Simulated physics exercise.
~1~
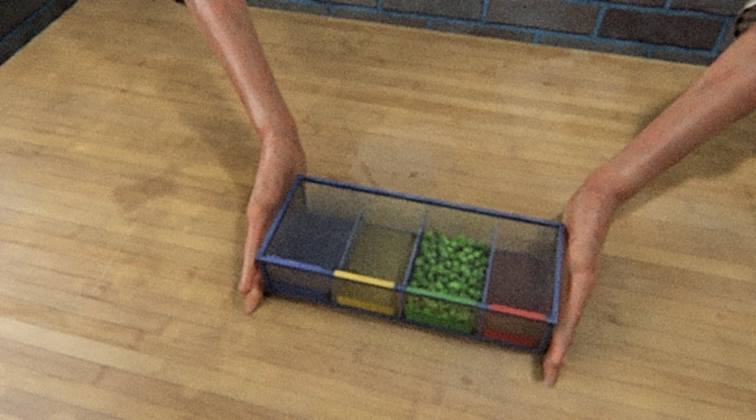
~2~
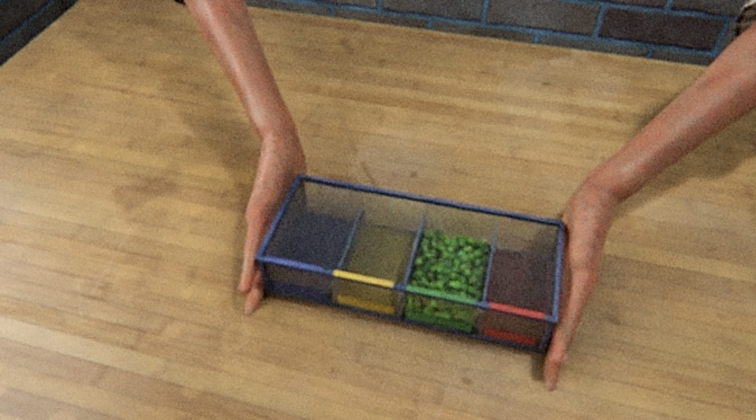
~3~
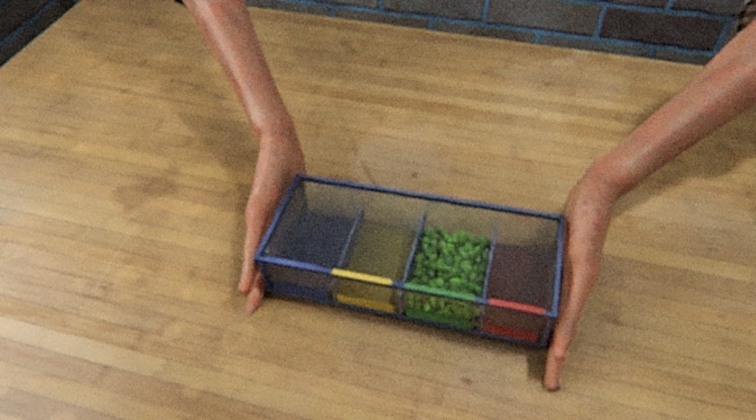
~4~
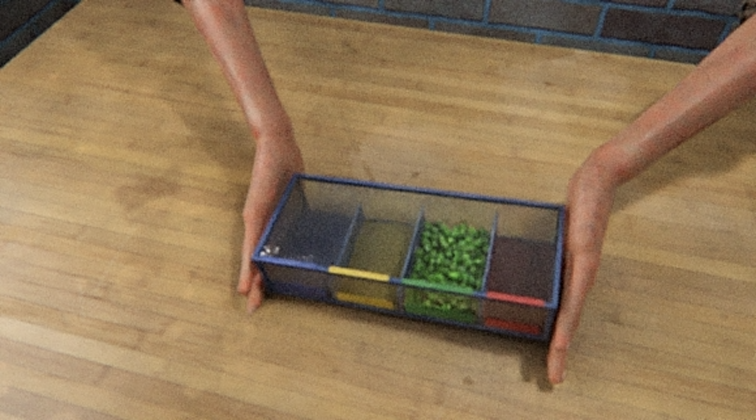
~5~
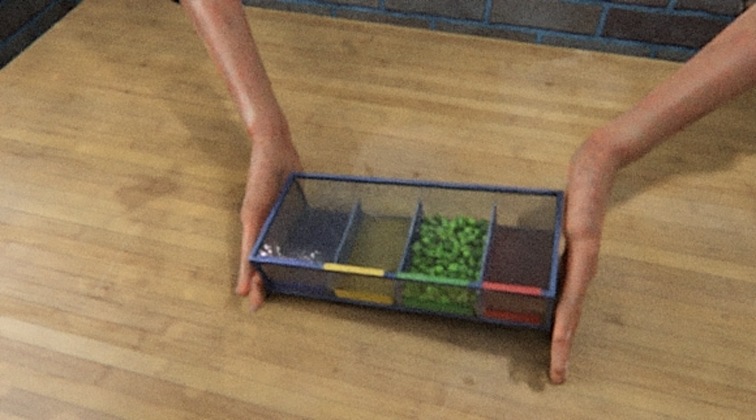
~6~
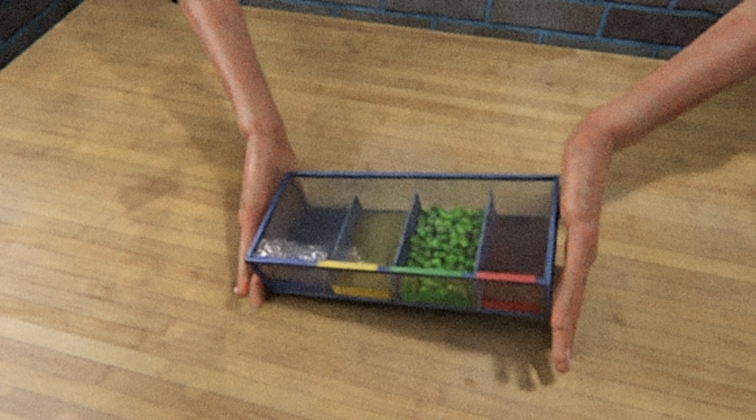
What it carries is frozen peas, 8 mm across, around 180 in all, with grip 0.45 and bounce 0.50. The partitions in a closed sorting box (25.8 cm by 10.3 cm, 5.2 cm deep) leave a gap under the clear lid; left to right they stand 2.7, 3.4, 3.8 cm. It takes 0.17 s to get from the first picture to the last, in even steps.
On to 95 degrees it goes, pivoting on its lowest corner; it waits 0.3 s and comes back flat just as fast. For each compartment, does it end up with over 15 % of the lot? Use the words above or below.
Red: Below; blue: Above; green: Above; yellow: Below.
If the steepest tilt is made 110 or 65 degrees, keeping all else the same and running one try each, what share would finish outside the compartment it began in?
Roughly 85 percent for the first try and 10 percent for the second.
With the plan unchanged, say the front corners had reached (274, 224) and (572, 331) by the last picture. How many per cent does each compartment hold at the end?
Per cent at the end: Red 25; blue 0; green 75; yellow 0.
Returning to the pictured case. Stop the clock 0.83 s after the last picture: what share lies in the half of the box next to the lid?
70 %.
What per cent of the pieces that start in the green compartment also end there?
Something like 60 per cent.
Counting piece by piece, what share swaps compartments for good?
It works out to about 35 per cent.
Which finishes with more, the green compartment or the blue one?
Fuller: Green.
Then, 0.83 s after the last picture, tilt 95 degrees; blue 25 %, green 70 %, yellow 5 %.
Then, 1.39 s after the last picture, tilt 51 degrees; blue 30 %, green 65 %.
Then, 2.00 s after the last picture, tilt 0 degrees; blue 30 %, green 65 %, yellow 5 %.
In the end, red 0 %, blue 30 %, green 65 %, yellow 5 %.
